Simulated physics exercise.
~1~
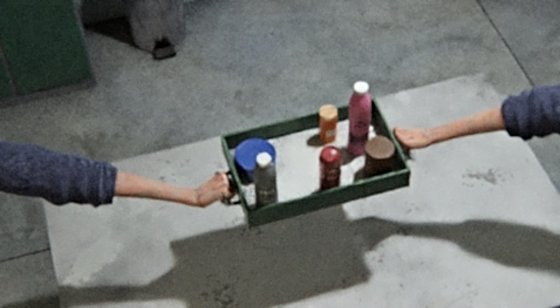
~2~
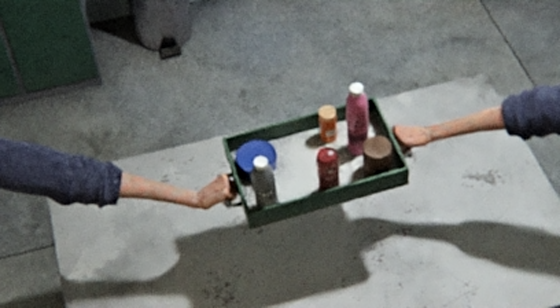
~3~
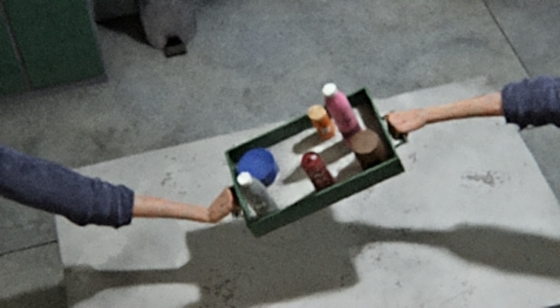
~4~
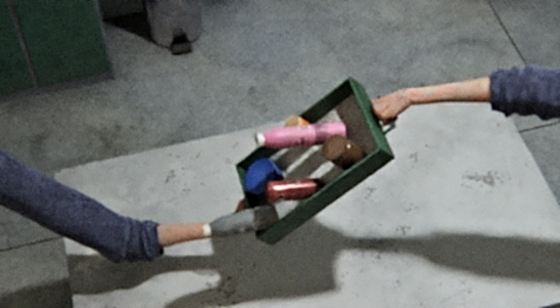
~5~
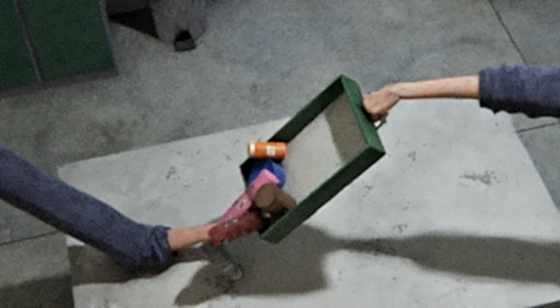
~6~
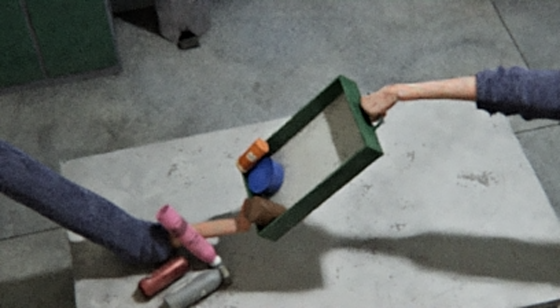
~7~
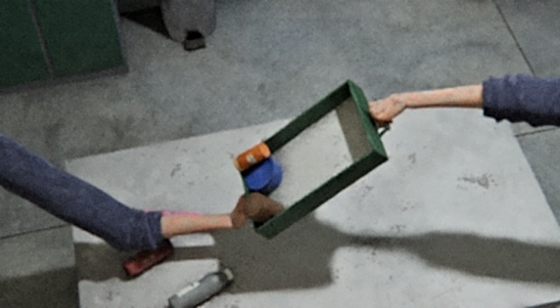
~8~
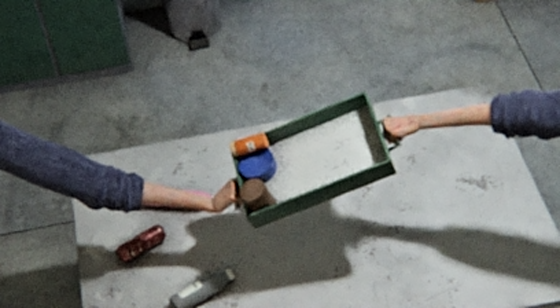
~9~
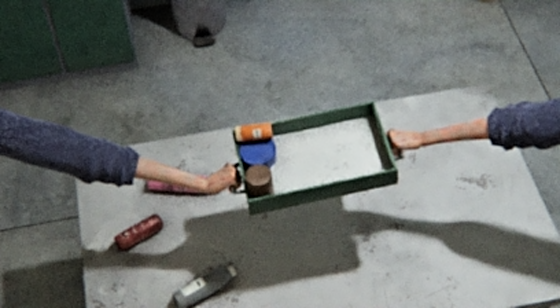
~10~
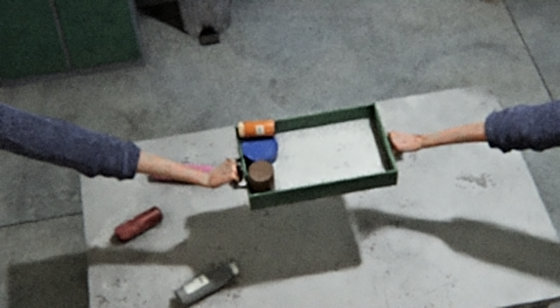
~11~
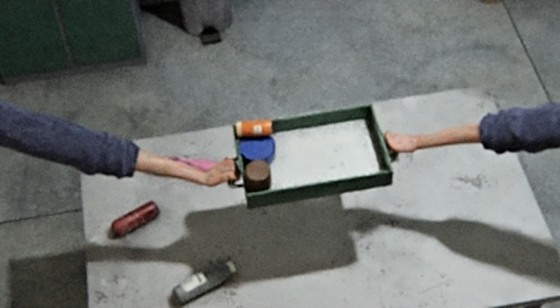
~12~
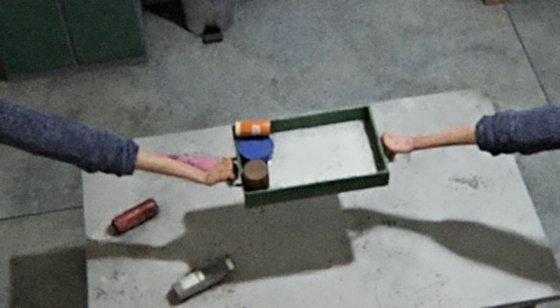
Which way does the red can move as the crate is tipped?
The red can moves to the left, sliding down the tilted crate and out over its lower end.
The footage shows two hands holding a green crate of bottles and containers and tipping it steeply, left side down, so the grey, red and pink ones tumble out. The crate is levelled again with the orange shaker on its side and the blue tub and brown jar inside.
